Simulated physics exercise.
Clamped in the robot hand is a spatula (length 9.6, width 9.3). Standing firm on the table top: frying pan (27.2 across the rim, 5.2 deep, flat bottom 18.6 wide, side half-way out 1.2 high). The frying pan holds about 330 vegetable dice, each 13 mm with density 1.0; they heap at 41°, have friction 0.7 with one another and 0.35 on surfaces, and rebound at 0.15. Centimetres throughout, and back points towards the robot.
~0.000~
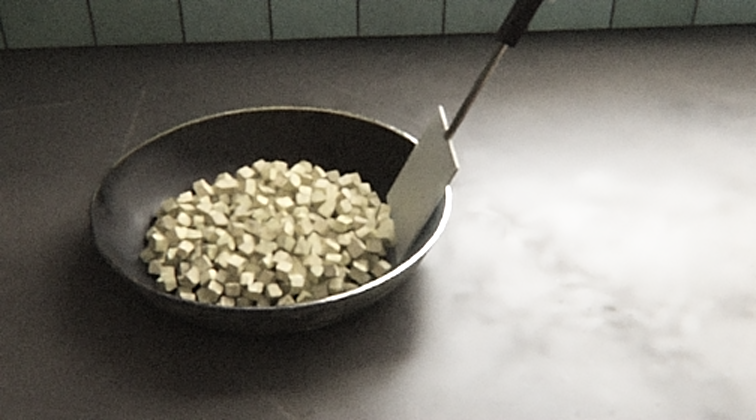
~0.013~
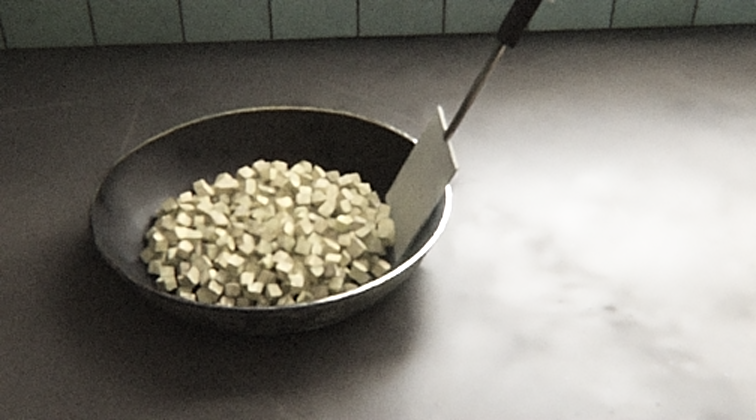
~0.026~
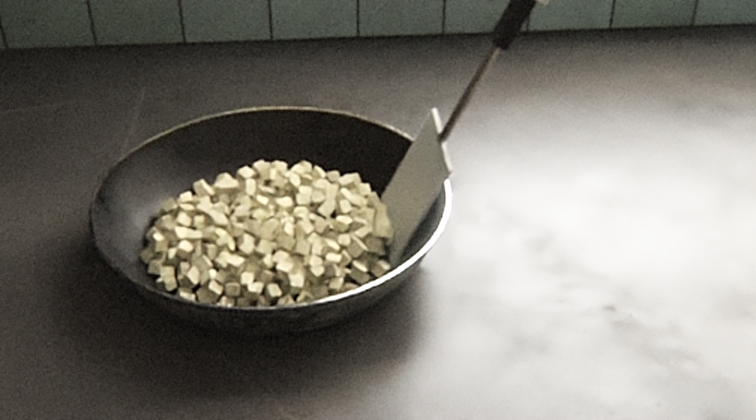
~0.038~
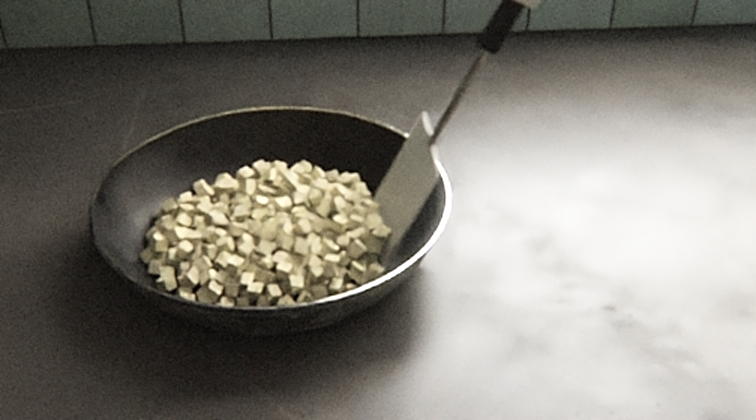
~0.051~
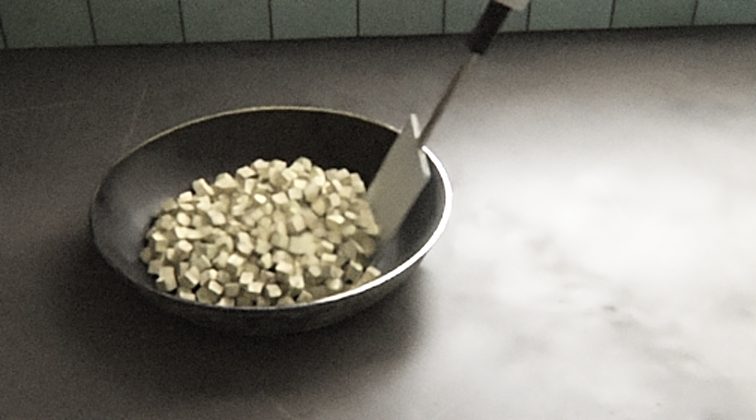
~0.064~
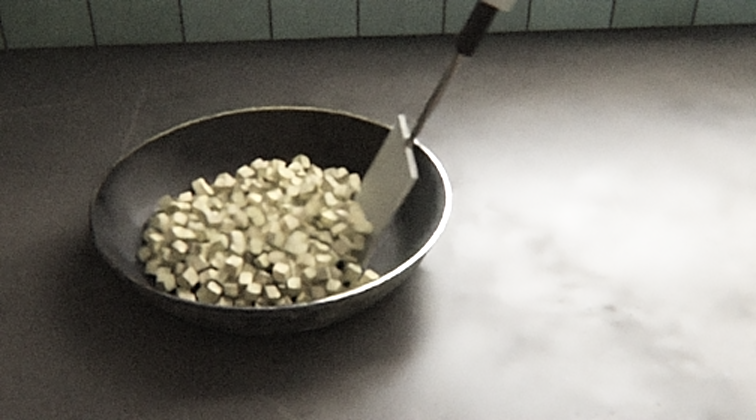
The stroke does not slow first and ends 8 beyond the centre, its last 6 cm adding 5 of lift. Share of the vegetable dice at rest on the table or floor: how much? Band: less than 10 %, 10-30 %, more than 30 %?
10-30 %.
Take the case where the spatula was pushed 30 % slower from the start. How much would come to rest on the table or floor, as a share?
In that case, close to 5 per cent.
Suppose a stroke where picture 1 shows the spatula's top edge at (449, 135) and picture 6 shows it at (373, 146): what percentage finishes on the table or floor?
Near 25 in a hundred.
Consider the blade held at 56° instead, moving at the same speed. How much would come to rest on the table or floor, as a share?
I'd expect near 15 percent then.
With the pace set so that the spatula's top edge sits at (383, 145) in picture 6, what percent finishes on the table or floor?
That share would be some 20 percent.
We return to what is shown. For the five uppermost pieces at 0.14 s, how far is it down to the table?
They are around 5 cm up.
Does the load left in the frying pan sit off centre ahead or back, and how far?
Ahead, by about 5.5 cm.
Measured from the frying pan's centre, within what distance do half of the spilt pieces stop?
Estimate: Near 20 cm.
After 0.14 s, sloping 64°, highest piece 5 above the table; 328 in the frying pan.
After 0.21 s, sloping 64°, highest piece 7 above the table; 327 in the frying pan, 1 on the blade or in flight.
After 0.45 s, sloping 64°, highest piece 10 above the table; 287 in the frying pan, 35 on the table or floor, 6 on the blade or in flight.
After 1.50 s, sloping 64°, highest piece 6 above the table; 285 in the frying pan, 43 on the table or floor.
At rest, 285 in the frying pan, 43 on the table or floor. That is 13 % on the table or floor.
